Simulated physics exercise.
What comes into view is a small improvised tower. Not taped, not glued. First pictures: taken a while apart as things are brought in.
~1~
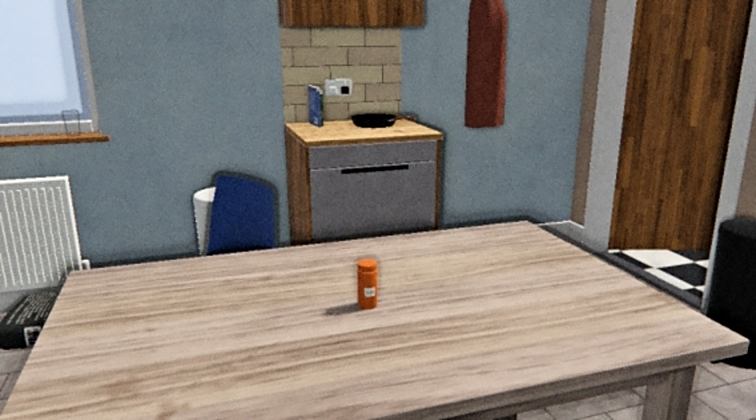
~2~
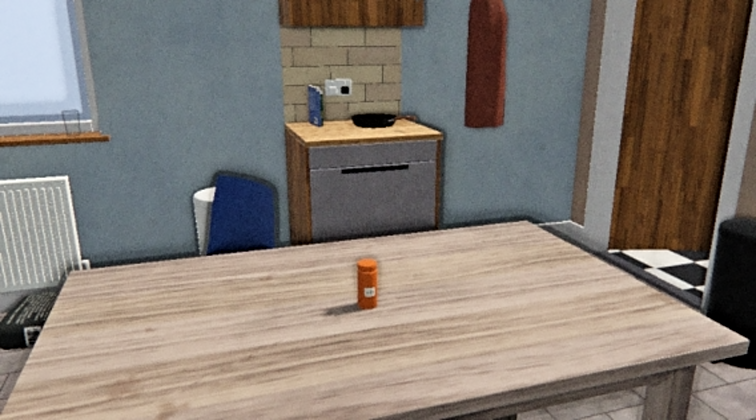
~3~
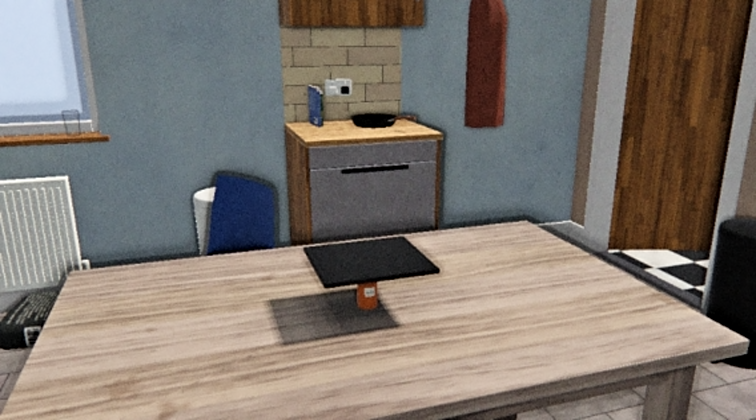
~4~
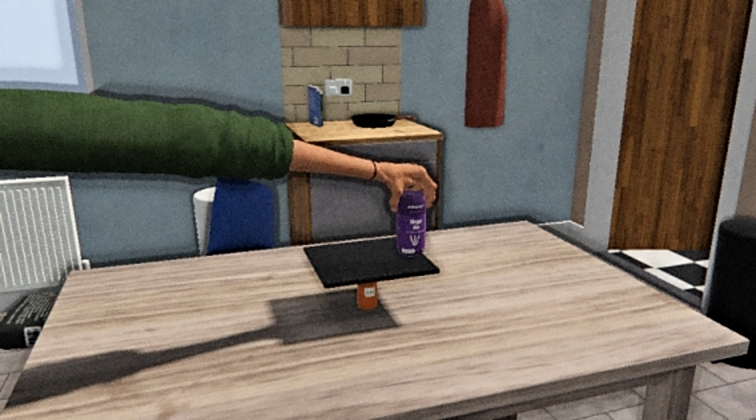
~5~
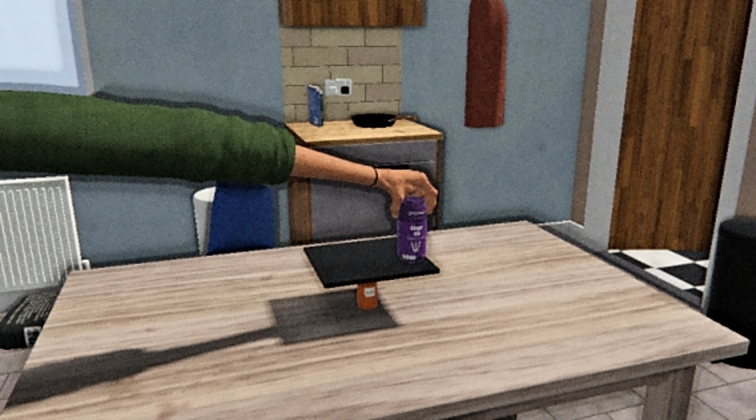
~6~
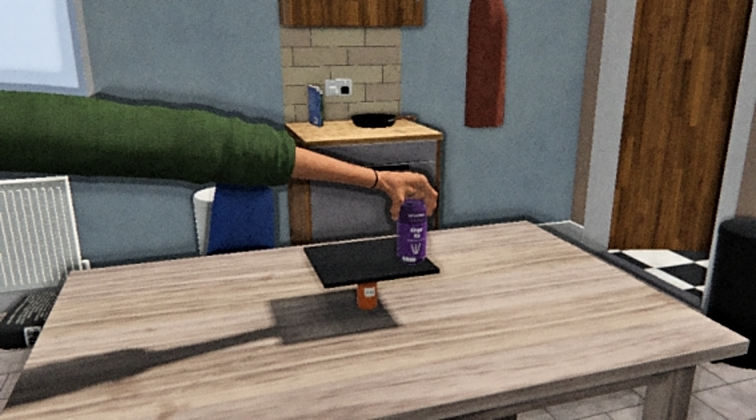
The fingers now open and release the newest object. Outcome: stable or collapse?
Collapse.
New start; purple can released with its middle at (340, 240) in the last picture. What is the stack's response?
The stack then collapses.
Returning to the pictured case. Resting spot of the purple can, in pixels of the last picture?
Near (500, 303).
Then, 0.30 s later than the last frame, purple can now fallen; black lid tilted by 47°.
Then, 0.50 s later than the last frame, black lid now fallen; orange shaker tilted by 41°.
Then, 0.70 s later than the last frame, orange shaker now fallen.
When it is over, fallen, purple can, black lid and orange shaker. End places, in pixels of the last picture, purple can near (500, 303). The stack loses its balance.
